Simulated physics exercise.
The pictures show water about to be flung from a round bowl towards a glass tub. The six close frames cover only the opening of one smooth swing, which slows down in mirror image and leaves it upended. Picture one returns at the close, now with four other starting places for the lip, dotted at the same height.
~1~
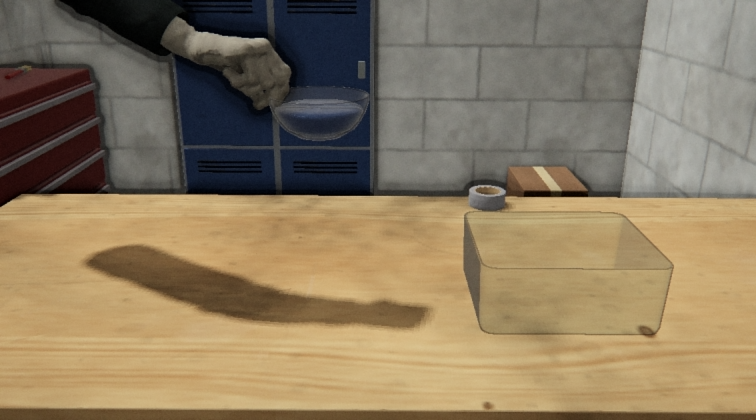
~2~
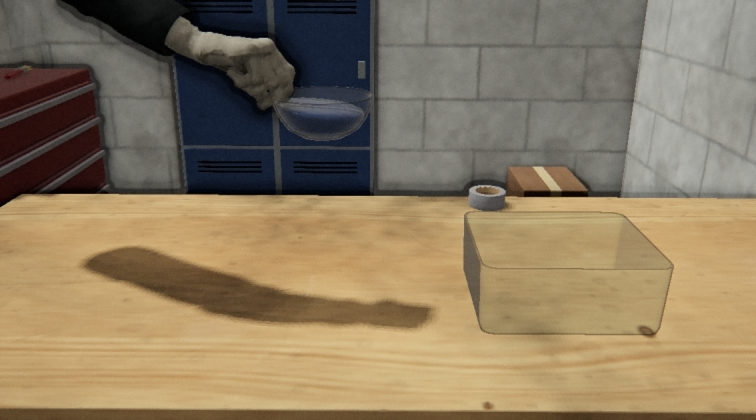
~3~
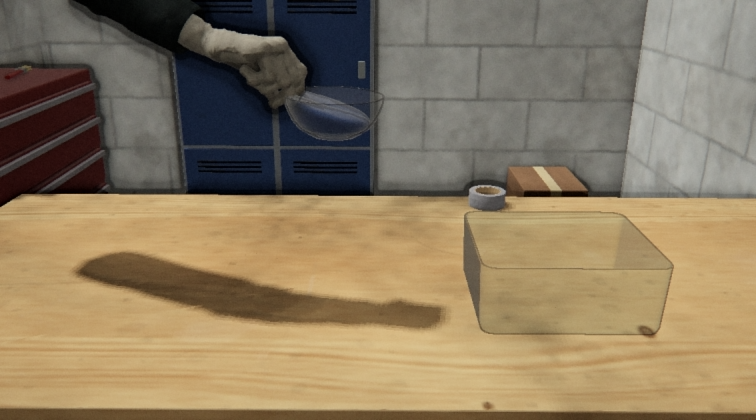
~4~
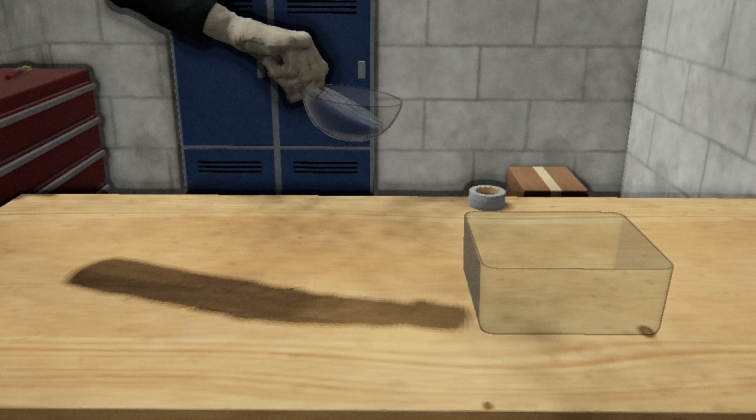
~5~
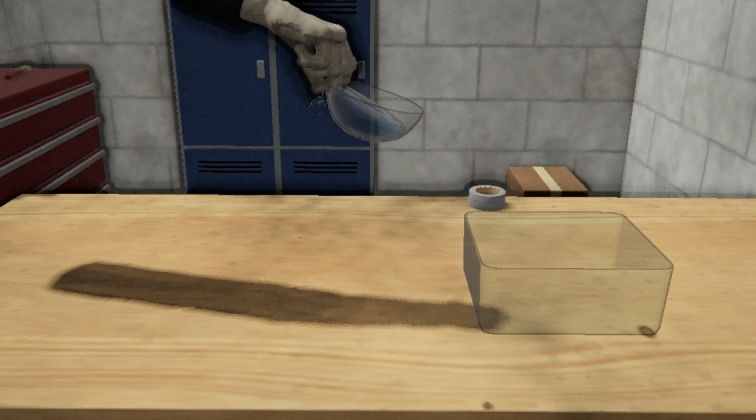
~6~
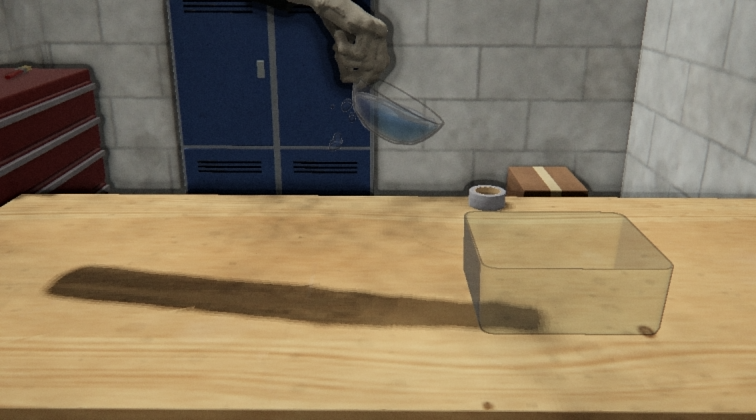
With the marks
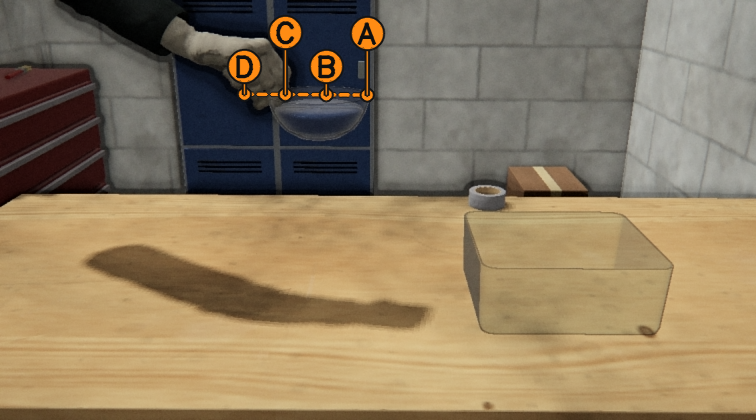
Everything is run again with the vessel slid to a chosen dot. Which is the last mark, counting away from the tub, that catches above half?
Take C.
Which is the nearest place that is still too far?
The answer is D.
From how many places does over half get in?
Three.
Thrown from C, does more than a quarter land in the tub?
Yes, it does.
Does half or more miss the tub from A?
No.
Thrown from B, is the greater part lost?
No, that is safe.
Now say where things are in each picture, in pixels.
The first frame shows upright, lip at (367, 95); tub from (478, 330) to (658, 331); nothing has left yet.
The second frame shows upright, lip at (371, 95); nothing has left yet.
The third frame shows upright, lip at (382, 96); nothing has left yet.
The fourth frame shows tipped about 7°, lip at (401, 101); water is over the rim, down to (300, 94).
The fifth frame shows tipped about 17°, lip at (422, 110); water is over the rim, down to (317, 110).
The sixth frame shows tipped about 29°, lip at (443, 121); water is over the rim, down to (332, 146).
In orange, A at (367, 95); B at (326, 94); C at (285, 94); D at (244, 94).
With A, about 82 % lands in the tub, 7 % falls short and 11 % goes beside or beyond.
With B, about 79 % lands in the tub, 10 % falls short and 11 % goes beside or beyond.
With C, about 67 % lands in the tub, 24 % falls short and 9 % goes beside or beyond.
With D, about 21 % lands in the tub, 76 % falls short and 3 % goes beside or beyond.
